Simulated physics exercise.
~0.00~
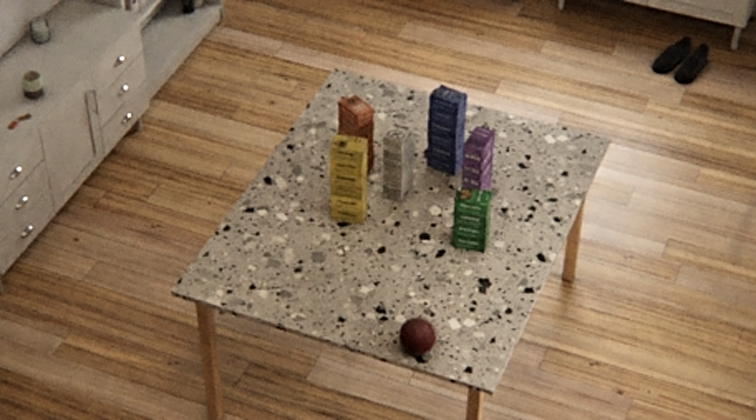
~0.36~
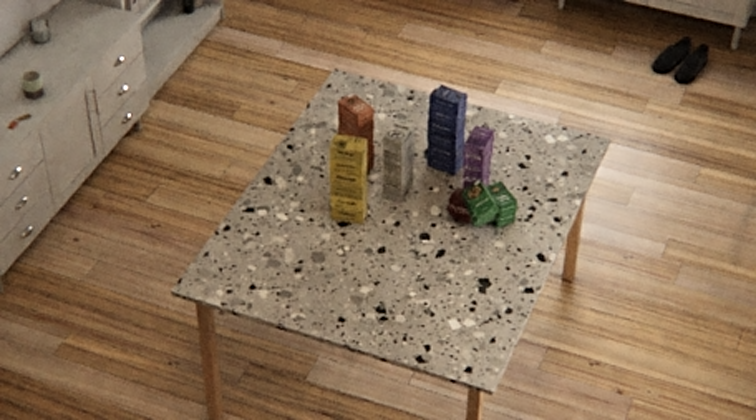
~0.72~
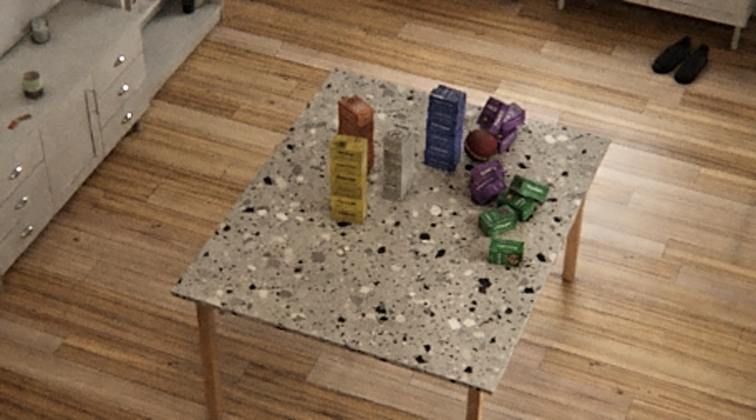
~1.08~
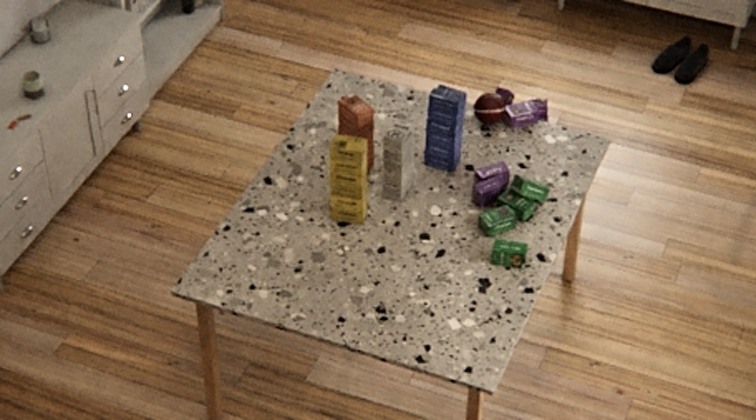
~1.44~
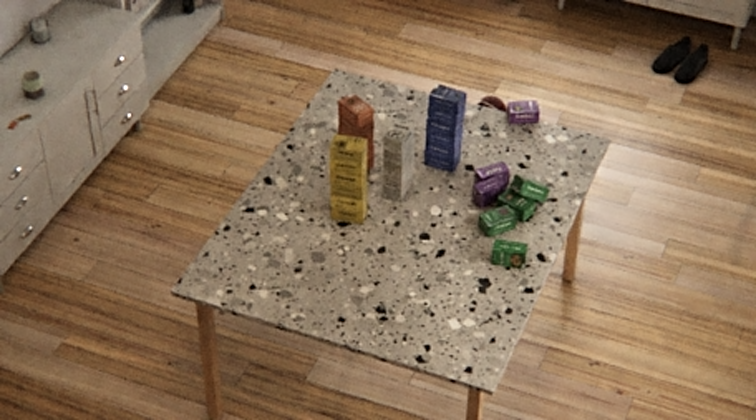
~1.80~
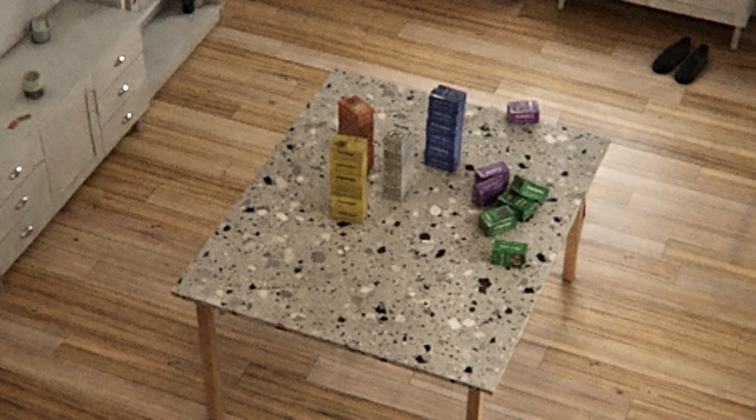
A speckled stone-topped table stands on a wooden floor, seen from above at an angle, with drawers at left and dark shoes at upper right. On it stand stacks of small packets, orange and yellow on the left, grey in the middle, blue behind, and purple and green on the right, while a dark red ball sits near the front edge. The ball rolls away from the viewer and knocks into the green stack, which topples. It then scatters the purple stack, carries on to the far edge and drops from sight. Green and purple packets lie strewn on the right, while the orange, yellow, grey and blue stacks still stand.
